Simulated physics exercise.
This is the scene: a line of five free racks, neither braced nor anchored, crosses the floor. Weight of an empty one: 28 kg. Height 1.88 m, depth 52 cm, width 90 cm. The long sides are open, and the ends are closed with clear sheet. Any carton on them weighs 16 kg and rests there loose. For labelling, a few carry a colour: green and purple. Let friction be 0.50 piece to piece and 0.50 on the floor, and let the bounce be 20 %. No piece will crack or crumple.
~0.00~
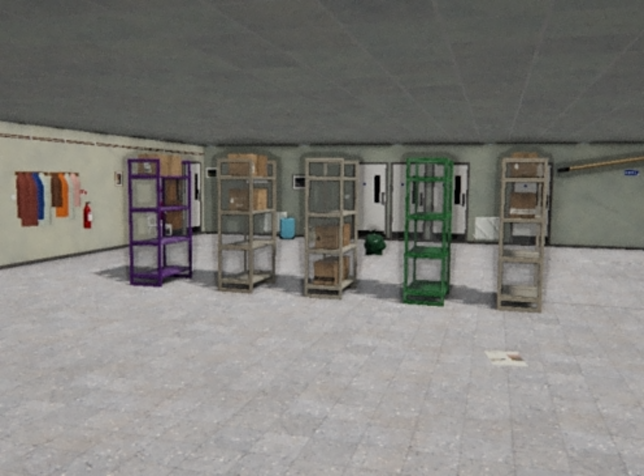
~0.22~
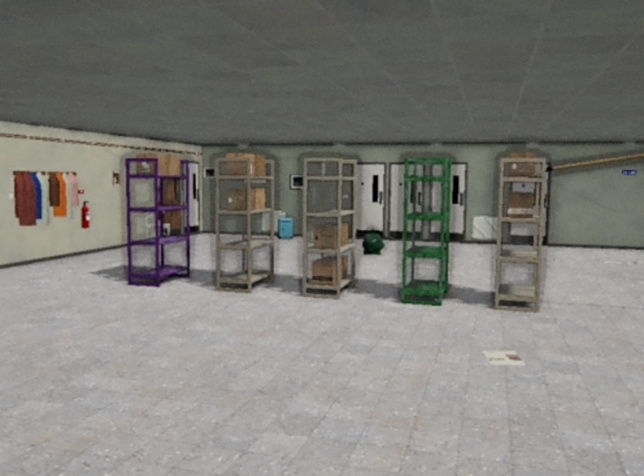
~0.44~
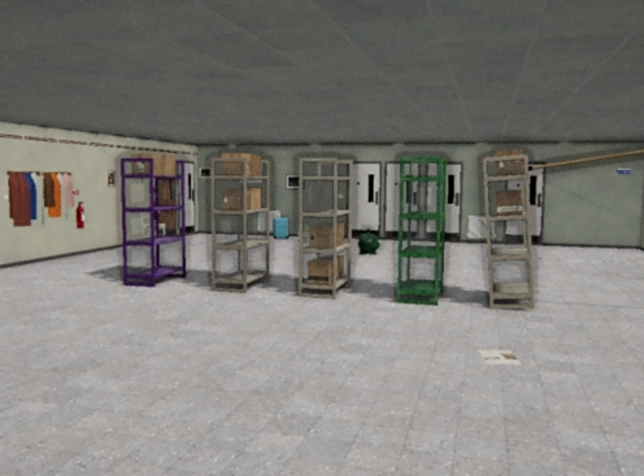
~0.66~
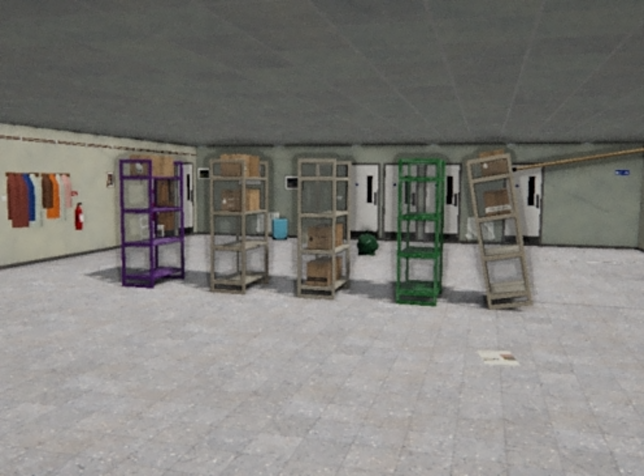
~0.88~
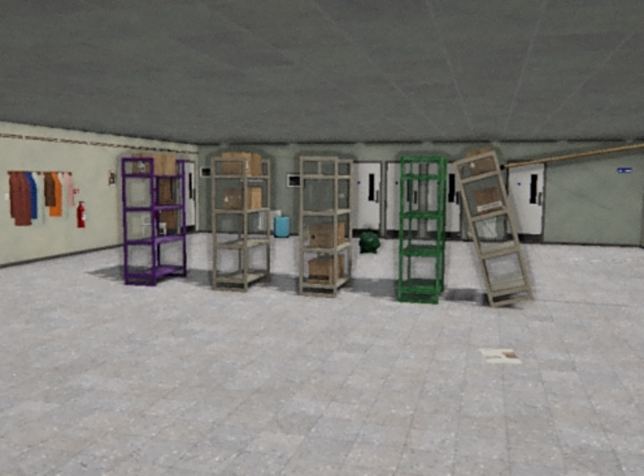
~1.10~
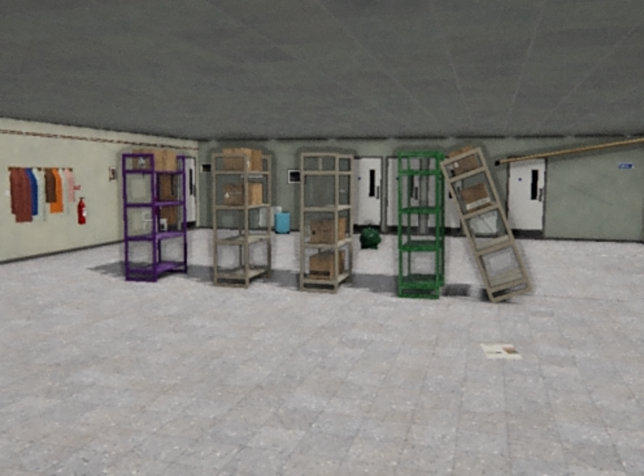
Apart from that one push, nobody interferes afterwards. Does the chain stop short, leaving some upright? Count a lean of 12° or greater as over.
Yes, some remain upright.
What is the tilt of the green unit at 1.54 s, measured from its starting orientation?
Something like 20°, more or less.
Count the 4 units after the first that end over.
2.
After 1.54 s, 2 cartons spilt or dropped; 1 of the 4 other units over; green unit leaning 21°.
After 2.04 s, 4 cartons spilt or dropped; 2 of the 4 other units over; green unit leaning 43°.
After 2.52 s, 6 cartons spilt or dropped; 2 of the 4 other units over; green unit leaning 46°.
At rest (3.5 s), 8 cartons spilt or dropped; 2 of the 4 other units over; green unit leaning 47°; purple unit unmoved. Two left standing. As the last picture would show them, middles, green unit near (363, 230), purple unit near (156, 216).
